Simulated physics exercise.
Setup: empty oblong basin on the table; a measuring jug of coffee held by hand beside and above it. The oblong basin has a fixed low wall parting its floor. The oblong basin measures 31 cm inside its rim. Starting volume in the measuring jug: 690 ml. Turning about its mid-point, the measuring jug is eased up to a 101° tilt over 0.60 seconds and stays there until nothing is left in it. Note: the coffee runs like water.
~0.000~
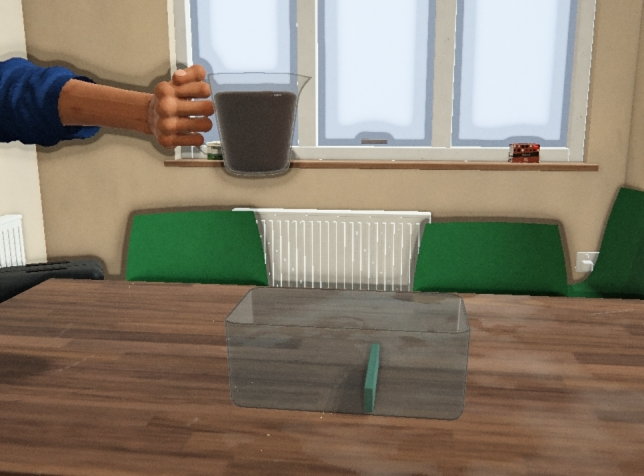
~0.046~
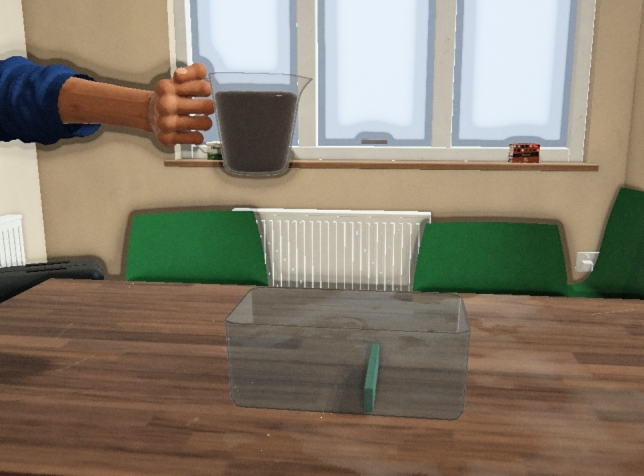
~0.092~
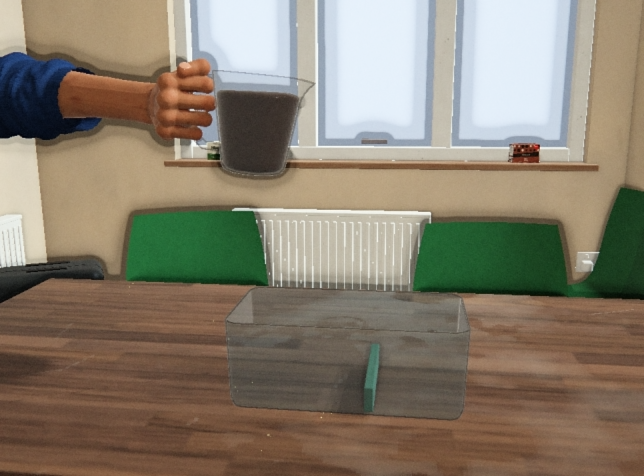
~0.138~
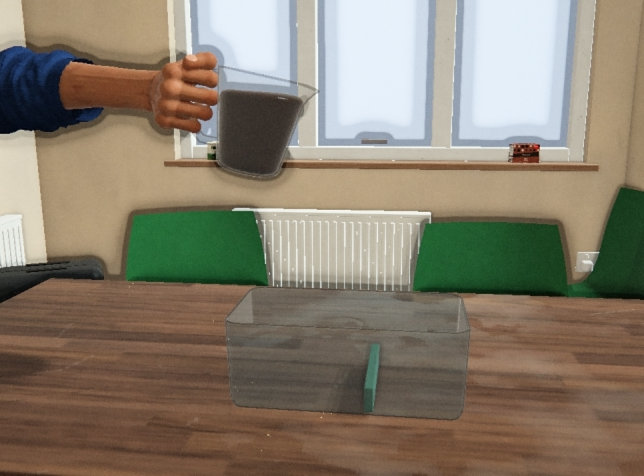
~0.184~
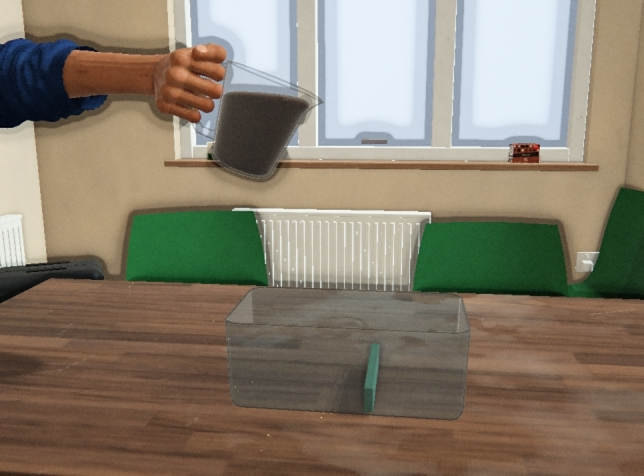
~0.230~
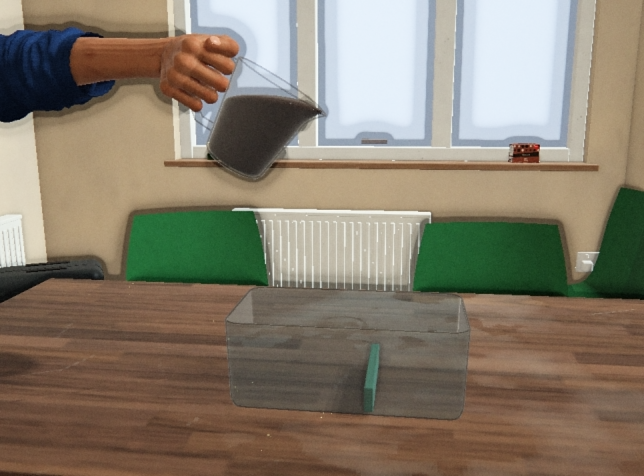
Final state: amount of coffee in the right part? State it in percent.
Approximately 63 %.
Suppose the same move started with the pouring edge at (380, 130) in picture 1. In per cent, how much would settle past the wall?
Result then: Approx. 55 %.
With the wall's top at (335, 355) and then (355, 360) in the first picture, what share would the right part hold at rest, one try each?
First 85, then 80 per cent.
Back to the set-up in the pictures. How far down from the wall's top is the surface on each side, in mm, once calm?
Left: Roughly 26 mm; right: Roughly 8 mm.
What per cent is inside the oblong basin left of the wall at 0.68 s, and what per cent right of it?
Near 16 on the left, 40 on the right.
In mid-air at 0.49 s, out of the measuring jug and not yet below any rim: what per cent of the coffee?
Roughly 42 percent.
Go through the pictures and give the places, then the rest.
It leans 0°; its right rim is at (312, 76); the coffee meets the walls at (217, 94) and (298, 94); the oblong basin's rim runs from (239, 304) to (465, 314); the wall's top is at (372, 365), in the first picture.
It leans 1°; its right rim is at (313, 78); the coffee meets the walls at (217, 93) and (298, 95), in the second picture.
It leans 6°; its right rim is at (316, 82); the coffee meets the walls at (220, 92) and (300, 96), in the third picture.
It leans 13°; its right rim is at (320, 90); the coffee meets the walls at (223, 91) and (304, 98), in the fourth picture.
It leans 22°; its right rim is at (324, 101); the coffee meets the walls at (226, 95) and (311, 102), in the fifth picture.
It leans 32°; its right rim is at (327, 115); the coffee meets the walls at (224, 107) and (321, 108), in the sixth picture.
By 0.49 s the tilt is 93° and 53 per cent is still to pour, 0 is left of the wall and 4 right of it.
By 0.68 s the tilt is 101° and 12 per cent is still to pour, 16 is left of the wall and 40 right of it.
By 0.88 s the tilt is 101° and 1 per cent is still to pour, 25 is left of the wall and 63 right of it.
By 1.10 s the tilt is 101° and 0 per cent is still to pour, 32 is left of the wall and 63 right of it.
At rest 32 per cent lies left of the wall, 63 right of it and 5 outside.
